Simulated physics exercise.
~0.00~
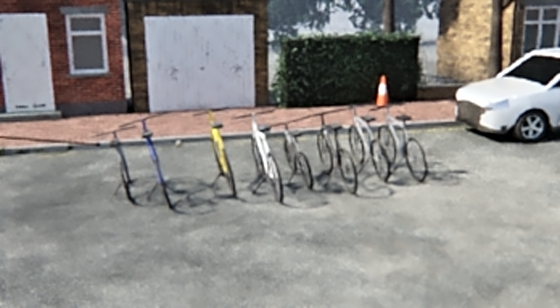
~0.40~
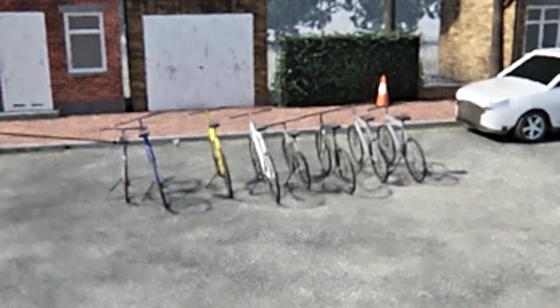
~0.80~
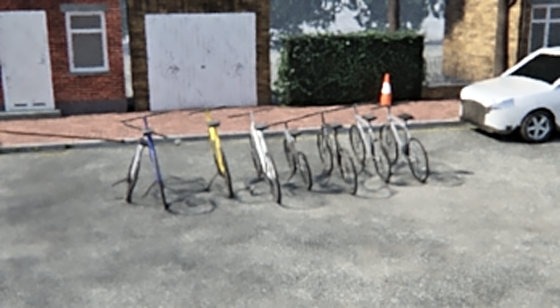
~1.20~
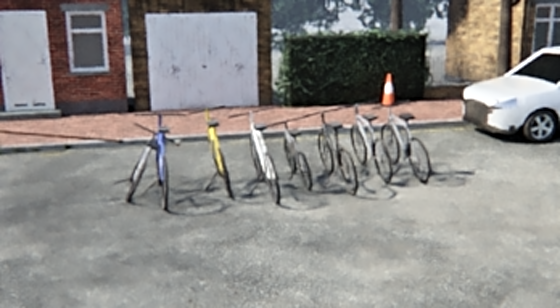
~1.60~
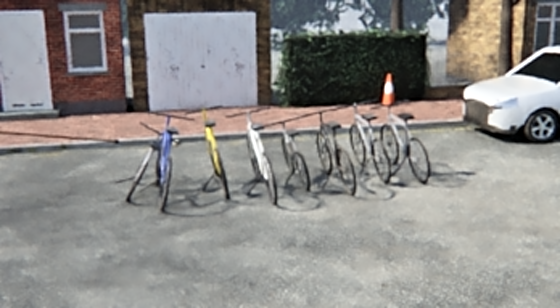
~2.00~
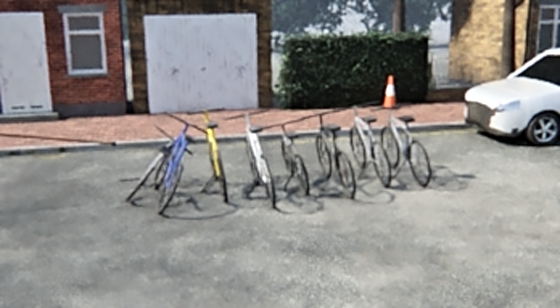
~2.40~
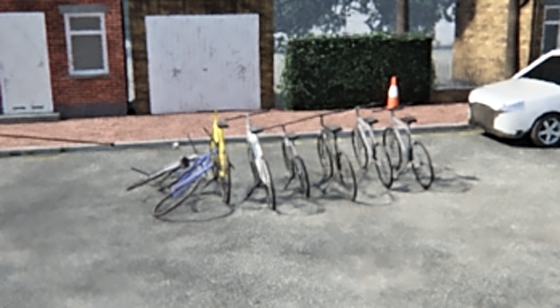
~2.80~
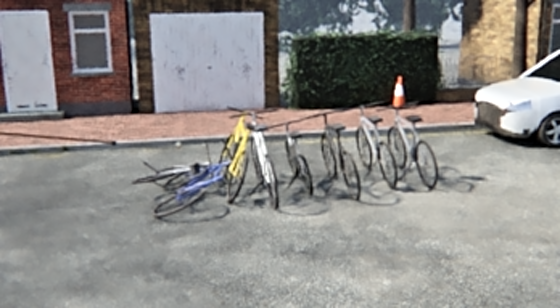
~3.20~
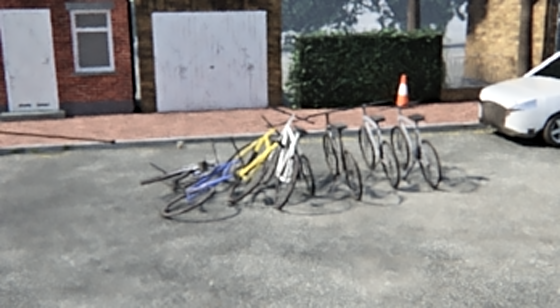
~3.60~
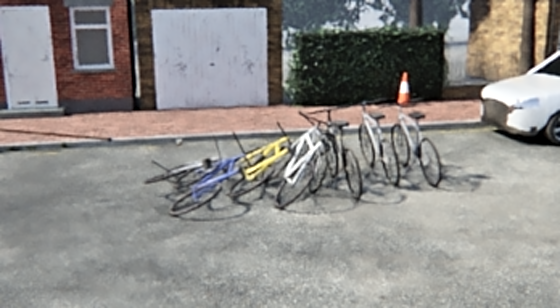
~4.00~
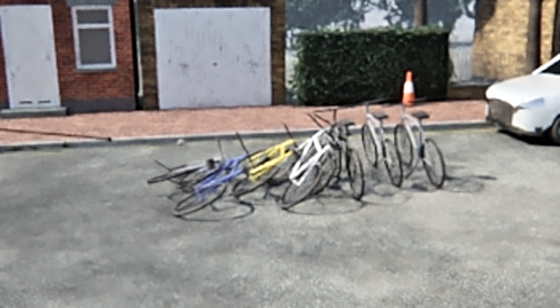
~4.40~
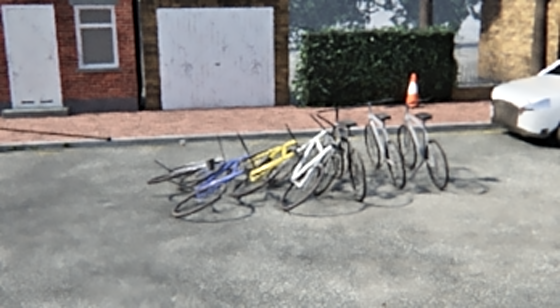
On a grey street seen from slightly above, bicycles stand in a loose row before a brick building, a hedge and an orange cone, with a white car parked at the right. A dark bicycle at the left end tips rightward against the blue one, and both topple to the ground. The yellow bicycle beside them then leans over and falls, knocking into a white one, which tilts onto the next. The view drifts slightly as the toppling stops there. The blue and yellow bicycles lie in a tangle at the left, while three at the right remain standing.
